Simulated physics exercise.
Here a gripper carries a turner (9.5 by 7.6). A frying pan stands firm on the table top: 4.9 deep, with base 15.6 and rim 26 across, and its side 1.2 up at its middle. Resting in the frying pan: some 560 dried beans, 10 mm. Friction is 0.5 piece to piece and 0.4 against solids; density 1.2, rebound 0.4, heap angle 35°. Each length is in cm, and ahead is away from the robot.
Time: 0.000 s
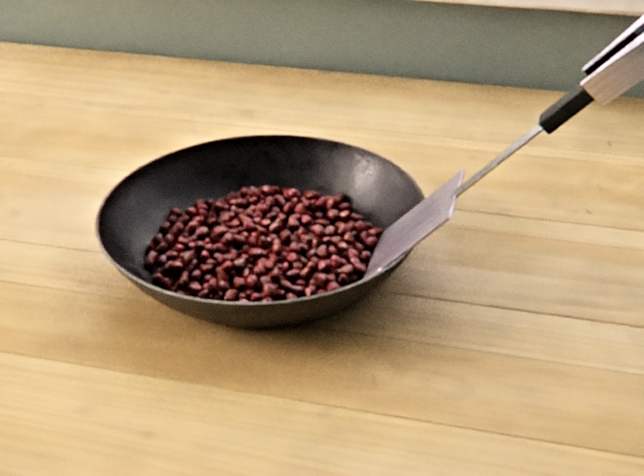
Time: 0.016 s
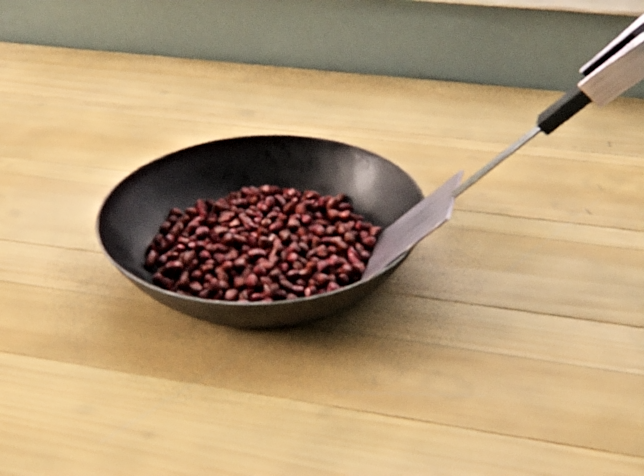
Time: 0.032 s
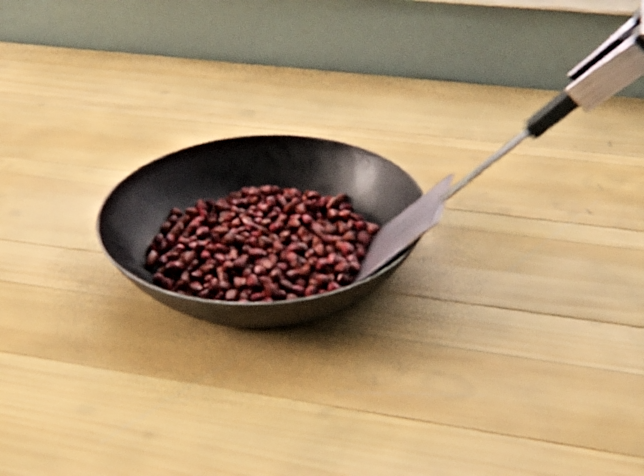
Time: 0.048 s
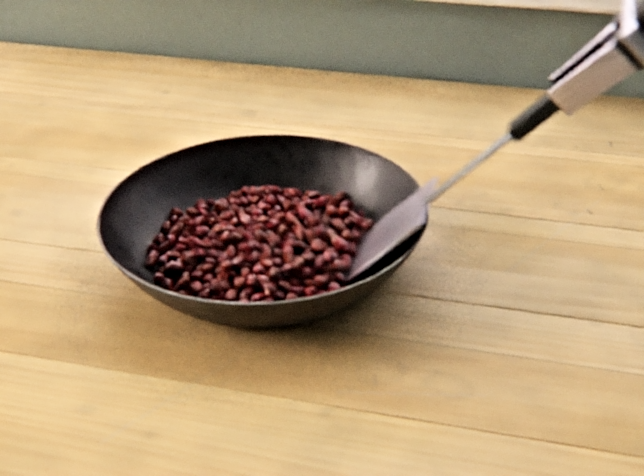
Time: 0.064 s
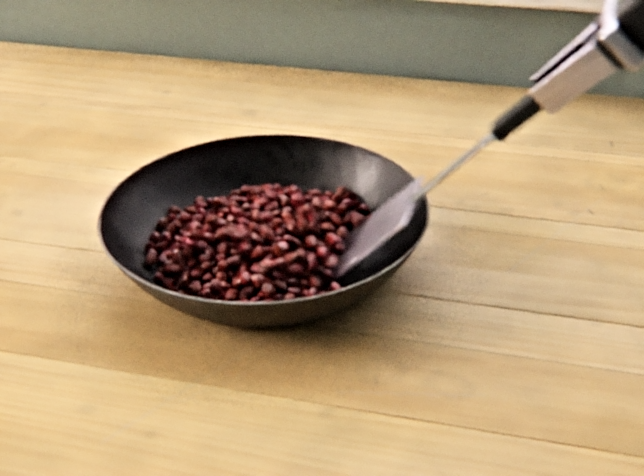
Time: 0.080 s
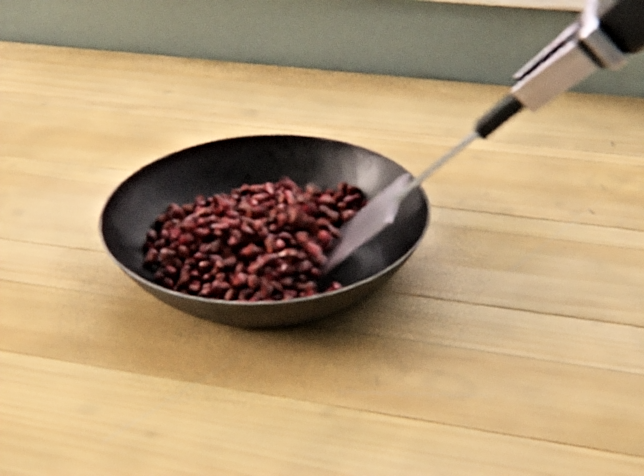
Gripper-held turner sliding down into a dark frying pan and pushing reddish-brown dried beans leftward, heaping them up slightly.
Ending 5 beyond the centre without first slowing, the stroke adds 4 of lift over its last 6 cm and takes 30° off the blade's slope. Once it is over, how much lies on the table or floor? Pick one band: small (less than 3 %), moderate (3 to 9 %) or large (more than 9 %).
Small.
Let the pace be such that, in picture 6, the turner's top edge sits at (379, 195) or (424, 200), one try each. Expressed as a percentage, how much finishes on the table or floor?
First try around 5 %, second try around 0 %.
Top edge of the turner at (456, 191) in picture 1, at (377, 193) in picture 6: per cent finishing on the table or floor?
Around 5 per cent finishes there.
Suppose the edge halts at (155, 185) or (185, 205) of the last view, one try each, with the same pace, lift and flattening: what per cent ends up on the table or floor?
Close to 15 and close to 5 per cent, respectively.
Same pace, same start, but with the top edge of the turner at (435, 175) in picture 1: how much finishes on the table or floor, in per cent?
0 percent or thereabouts.
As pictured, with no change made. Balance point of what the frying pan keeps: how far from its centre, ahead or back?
4.0 cm ahead.
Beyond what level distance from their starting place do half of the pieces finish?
It comes to some 3 cm.
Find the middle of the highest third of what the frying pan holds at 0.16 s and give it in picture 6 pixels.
It is centred at about (222, 224).
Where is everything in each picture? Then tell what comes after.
Turner top edge at (458, 193), sloping 47°; upper third of the load around (266, 242), from x 150 to 375, top at y 190; 561 in the frying pan, in the first frame.
Turner top edge at (456, 194), sloping 47°; upper third of the load around (266, 242), from x 150 to 375, top at y 190, in the second frame.
Turner top edge at (445, 197), sloping 47°; upper third of the load around (267, 242), from x 150 to 370, top at y 190, in the third frame.
Turner top edge at (429, 200), sloping 47°; upper third of the load around (272, 241), from x 150 to 370, top at y 190, in the fourth frame.
Turner top edge at (414, 199), sloping 47°; upper third of the load around (269, 233), from x 150 to 370, top at y 190, in the fifth frame.
Turner top edge at (398, 197), sloping 47°; upper third of the load around (261, 228), from x 150 to 370, top at y 185; 561 in the frying pan, in the sixth frame.
By 0.12 s, sloping 46°, highest piece 6 above the table; 561 in the frying pan.
By 0.16 s, sloping 33°, highest piece 6 above the table; 561 in the frying pan.
By 0.38 s, sloping 17°, highest piece 5 above the table; 561 in the frying pan.
By 1.43 s, sloping 17°, highest piece 5 above the table; 561 in the frying pan.
Final count, 561 in the frying pan. That is 0 % on the table or floor.
